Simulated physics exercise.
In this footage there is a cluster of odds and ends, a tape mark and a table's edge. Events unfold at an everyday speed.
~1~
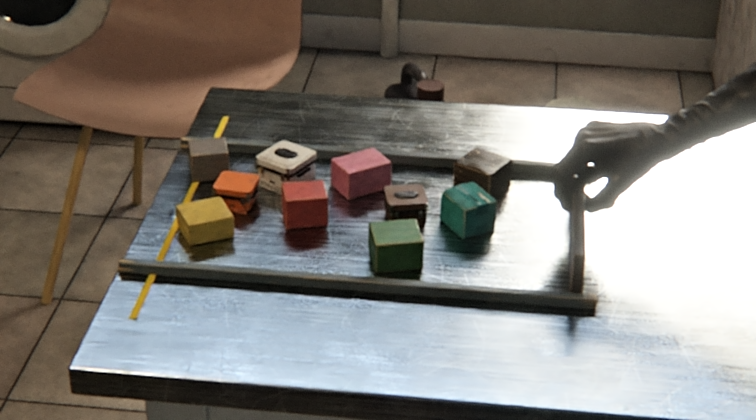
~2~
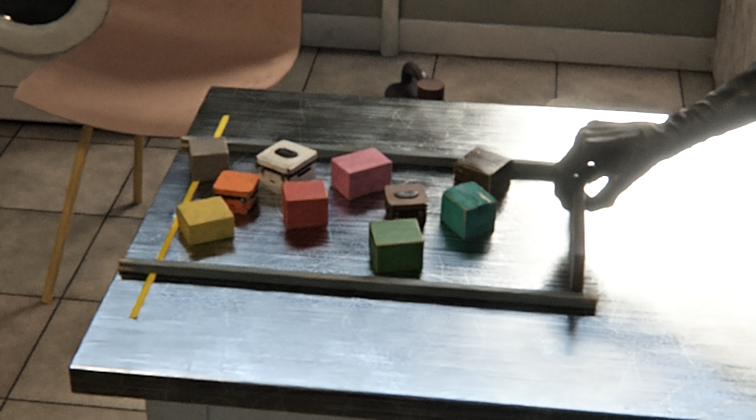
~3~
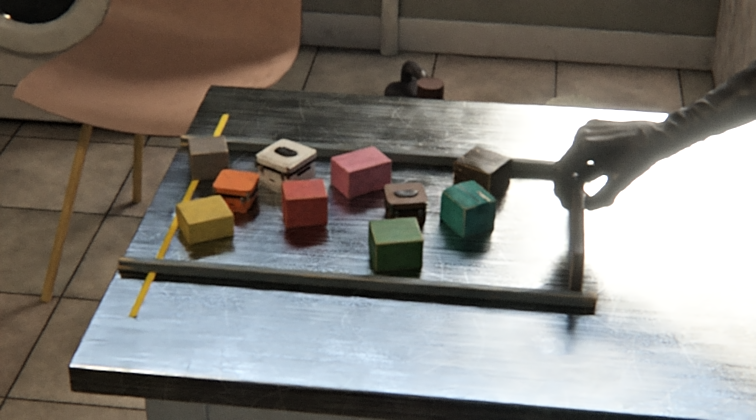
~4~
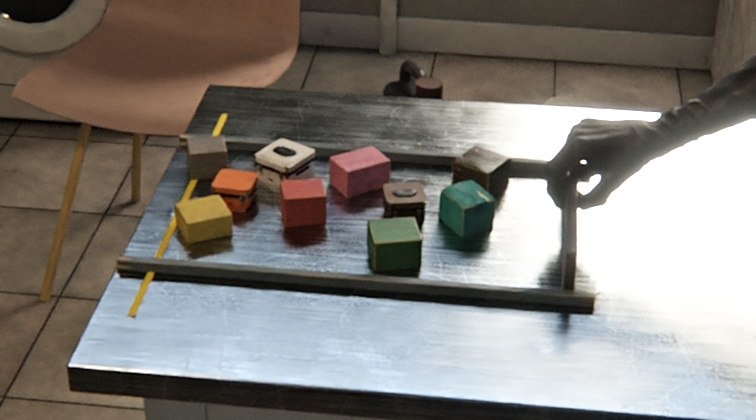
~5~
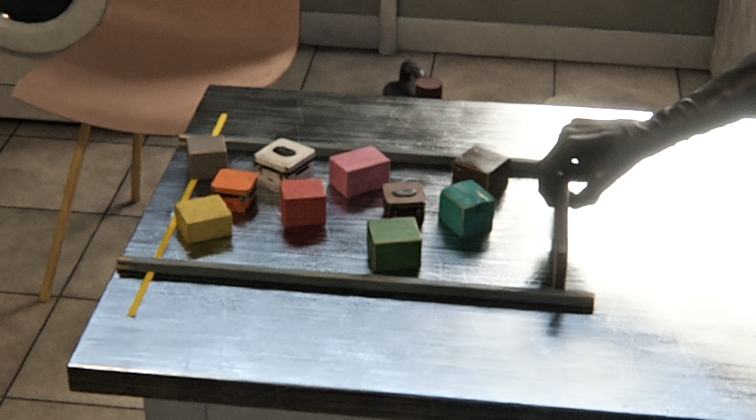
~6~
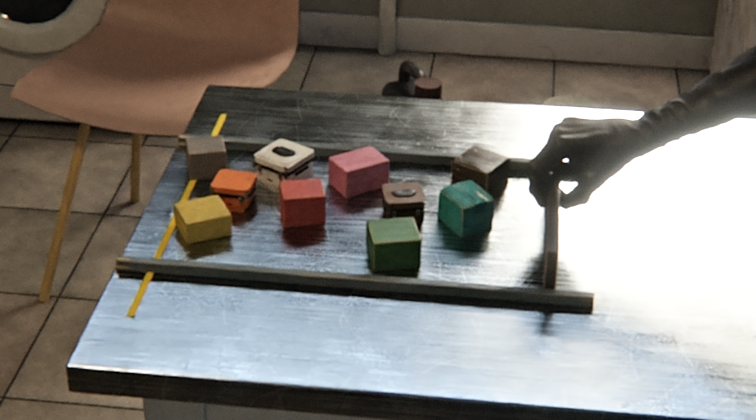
A dark gloved hand slides a board slowly left toward colourful blocks on a table.
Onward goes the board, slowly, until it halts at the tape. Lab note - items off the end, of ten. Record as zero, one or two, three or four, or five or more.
At least five are gone.
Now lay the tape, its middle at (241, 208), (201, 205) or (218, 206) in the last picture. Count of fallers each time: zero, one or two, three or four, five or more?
Three or four; five or more; three or four.
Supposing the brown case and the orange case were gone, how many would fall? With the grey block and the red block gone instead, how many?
Fallen: 5, and 5 in the other try.
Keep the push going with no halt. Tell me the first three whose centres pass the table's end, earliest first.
Grey block, orange case, white case.
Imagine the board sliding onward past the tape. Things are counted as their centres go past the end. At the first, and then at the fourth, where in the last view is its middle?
The first puts it near (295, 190), the next near (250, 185).
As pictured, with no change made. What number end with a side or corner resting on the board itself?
3 end up touching it.
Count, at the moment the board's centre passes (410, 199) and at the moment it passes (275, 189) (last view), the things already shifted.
One spot: 5. Other spot: 10.
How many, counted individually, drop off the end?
It is 7, no more and no fewer.
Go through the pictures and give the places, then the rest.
Grey block (209, 160); yellow block (205, 221); orange case (237, 193); board (578, 213); tape (185, 206), in the first picture.
Yellow block (205, 220); pink block (361, 173), in the second picture.
Orange case (237, 191); turquoise box (468, 209), in the third picture.
Grey block (207, 158); black block (481, 173), in the fourth picture.
Yellow block (203, 219); white case (285, 165), in the fifth picture.
Grey block (206, 158); yellow block (203, 219); orange case (234, 191); board (553, 209); tape (182, 204), in the sixth picture.
Early on, none off yet; grey block at rest near (206, 158); yellow block at rest near (203, 219); orange case at rest near (234, 191).
A while later, none off yet; grey block moving near (202, 157); yellow block moving near (192, 220); orange case travelled about its own width near (205, 186).
Further along, two off so far; grey block in the air; yellow block travelled about its own width near (152, 224); orange case in the air near (113, 331).
Finally, the number that fall off is five or more; lost, brown case, pink block, red block, white case, orange case, yellow block and grey block.
